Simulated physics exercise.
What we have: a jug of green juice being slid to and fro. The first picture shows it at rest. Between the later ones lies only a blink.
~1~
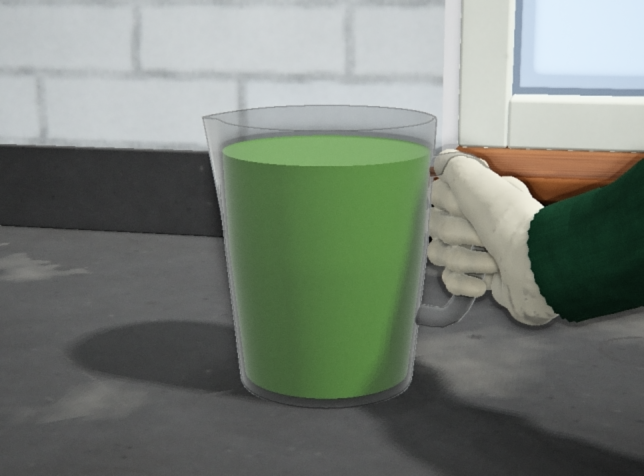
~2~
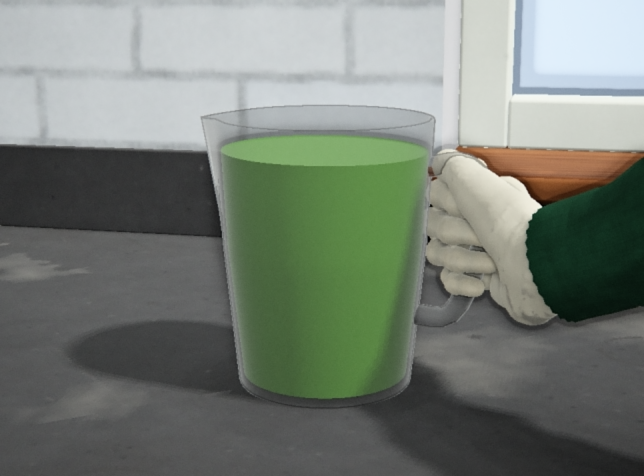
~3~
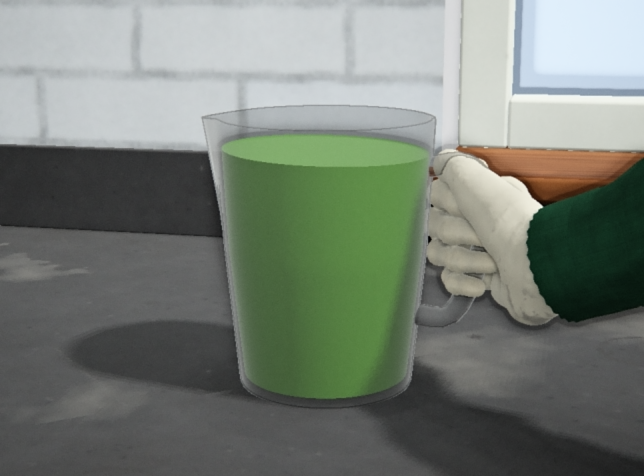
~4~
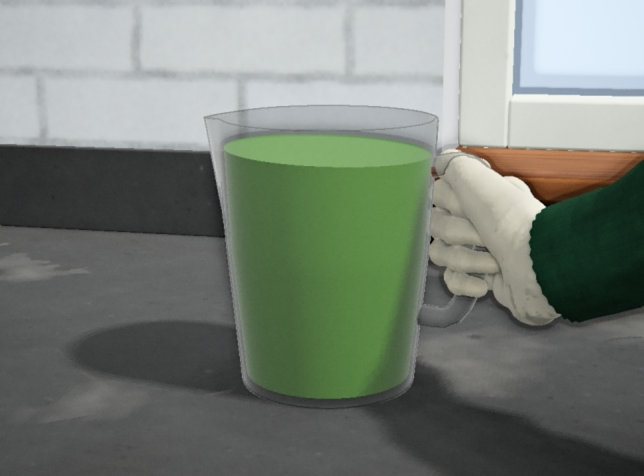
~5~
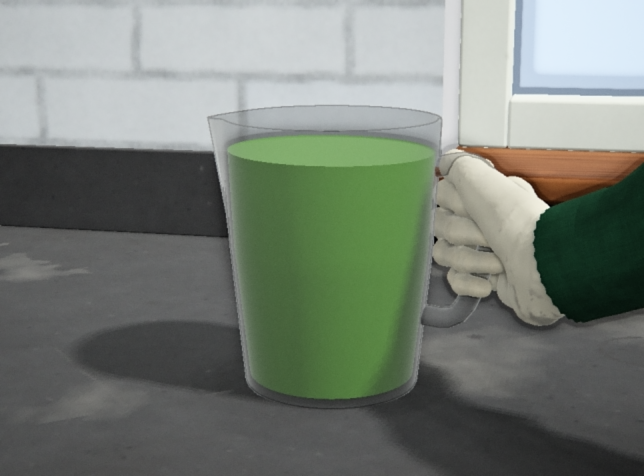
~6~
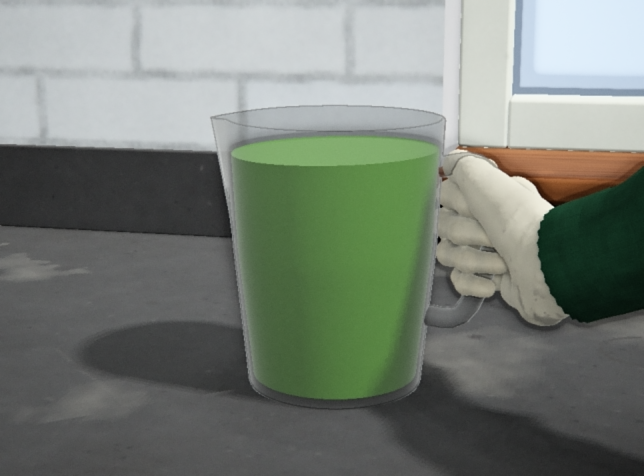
Jug of green juice, gripped by a gloved hand, shifting very slightly left then sliding slightly right, its surface staying about level.
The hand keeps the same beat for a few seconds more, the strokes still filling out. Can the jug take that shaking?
As it turns out, it holds.
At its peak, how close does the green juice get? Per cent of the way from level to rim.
Some 30 per cent.
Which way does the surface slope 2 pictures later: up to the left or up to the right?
To the right.
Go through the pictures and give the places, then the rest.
The first picture shows jug (326, 246) nearly full; at rest.
The second picture shows jug nearly full, surface at (325, 151); surface about level.
The third picture shows jug (326, 246) nearly full; surface about level.
The fourth picture shows jug nearly full, surface at (328, 151); surface about level.
The fifth picture shows jug (331, 246) nearly full; surface about level.
The sixth picture shows jug nearly full, surface at (335, 152); surface about level.
Shortly, the highest wave so far stays far below the rim.
Then, the highest wave so far climbs under half way to the rim.
At the finish, the highest wave so far climbs under half way to the rim; nothing has left it.
